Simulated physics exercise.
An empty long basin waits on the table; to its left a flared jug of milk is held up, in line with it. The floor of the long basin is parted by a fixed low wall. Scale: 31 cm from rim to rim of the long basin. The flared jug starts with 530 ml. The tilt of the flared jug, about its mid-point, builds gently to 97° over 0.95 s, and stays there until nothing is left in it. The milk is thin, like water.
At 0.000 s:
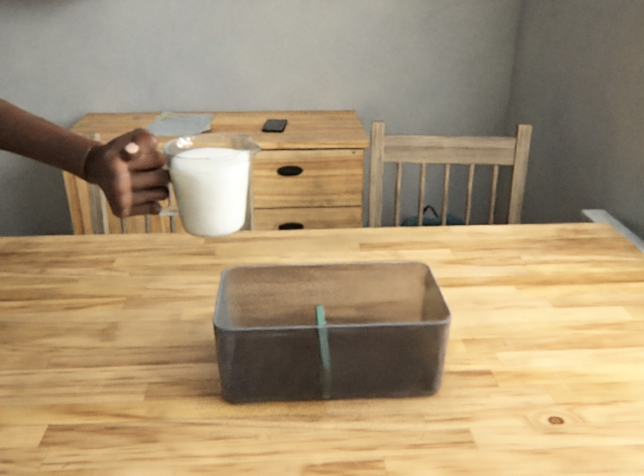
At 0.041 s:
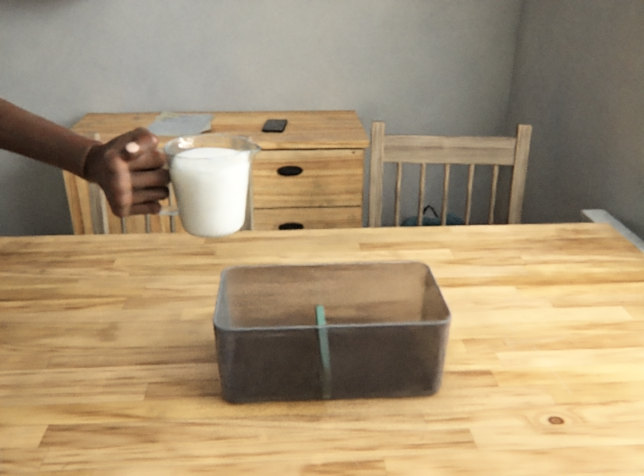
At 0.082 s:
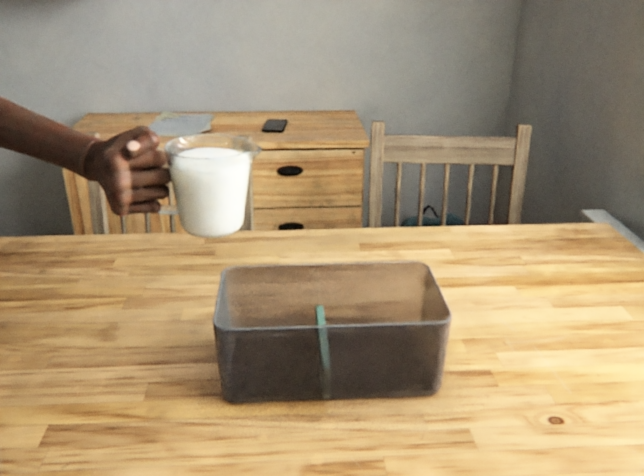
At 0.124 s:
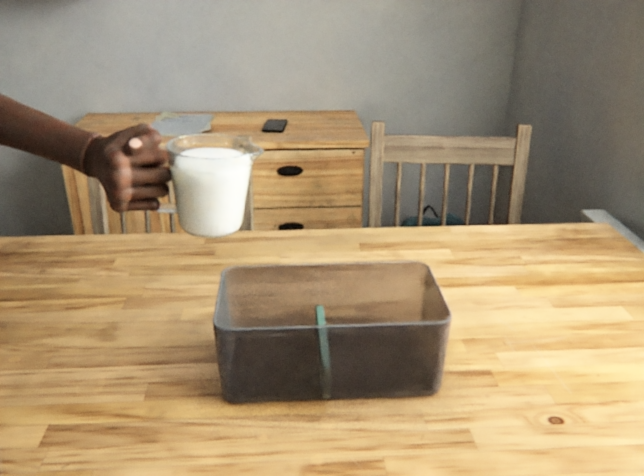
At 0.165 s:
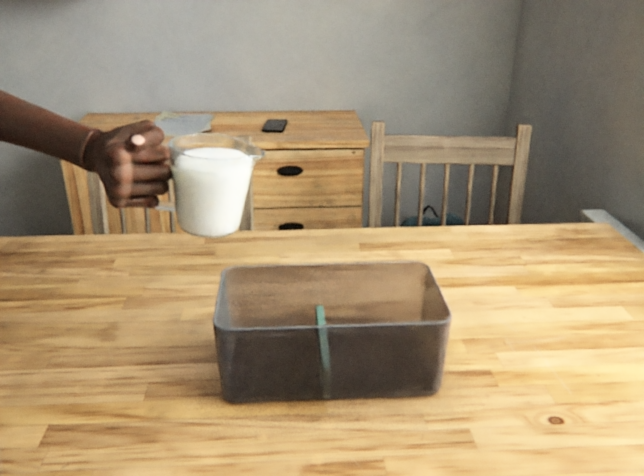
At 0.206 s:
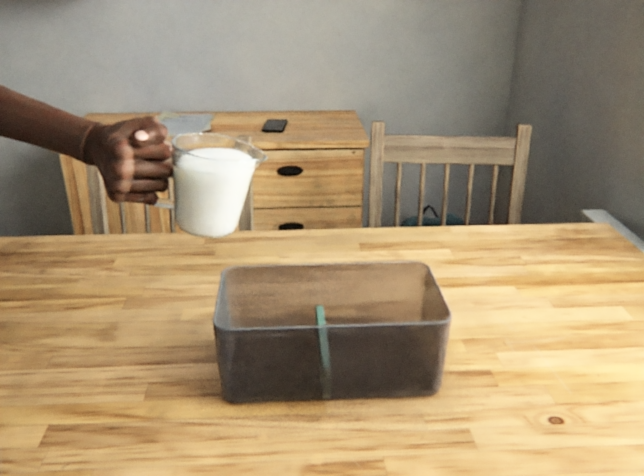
A dark-skinned hand reaching in from the left holds a clear, flared jug of white milk almost still, then gently tilts it slightly to the right, the milk staying inside. Below and to the right, an empty, dark grey long basin with a greenish upright strip sits motionless on a pale wooden table. The unmoving camera looks slightly down across a grey-walled room with wooden drawers and a chair behind.
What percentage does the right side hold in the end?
About 47 per cent.
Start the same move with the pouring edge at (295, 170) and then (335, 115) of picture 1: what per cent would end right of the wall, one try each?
In turn about 95 and 90 per cent.
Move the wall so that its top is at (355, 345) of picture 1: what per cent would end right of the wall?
Then about 10 per cent.
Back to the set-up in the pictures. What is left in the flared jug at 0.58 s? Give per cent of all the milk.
About 76 per cent.
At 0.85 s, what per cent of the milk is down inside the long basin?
About 50 per cent.
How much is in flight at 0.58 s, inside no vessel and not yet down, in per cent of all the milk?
Some 20 per cent.
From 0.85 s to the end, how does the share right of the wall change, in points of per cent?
It goes up by about 12.
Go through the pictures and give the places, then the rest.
The first frame shows tilt 0°; pouring edge (260, 147); surface from (170, 158) to (248, 157); the long basin's rim runs from (219, 297) to (439, 290); the wall's top is at (323, 335).
The second frame shows tilt 0°; pouring edge (260, 147); surface from (171, 158) to (248, 157).
The third frame shows tilt 2°; pouring edge (261, 148); surface from (172, 157) to (249, 157).
The fourth frame shows tilt 4°; pouring edge (263, 150); surface from (173, 157) to (251, 158).
The fifth frame shows tilt 7°; pouring edge (265, 153); surface from (175, 158) to (253, 160).
The sixth frame shows tilt 11°; pouring edge (267, 157); surface from (177, 159) to (256, 160).
By 0.58 s the tilt is 65° and 77 per cent is still to pour, 2 is left of the wall and 1 right of it.
By 0.85 s the tilt is 95° and 25 per cent is still to pour, 16 is left of the wall and 35 right of it.
By 1.14 s the tilt is 97° and 2 per cent is still to pour, 46 is left of the wall and 47 right of it.
By 1.45 s the tilt is 97° and 0 per cent is still to pour, 52 is left of the wall and 47 right of it.
At rest 52 per cent lies left of the wall, 47 right of it and 1 outside.
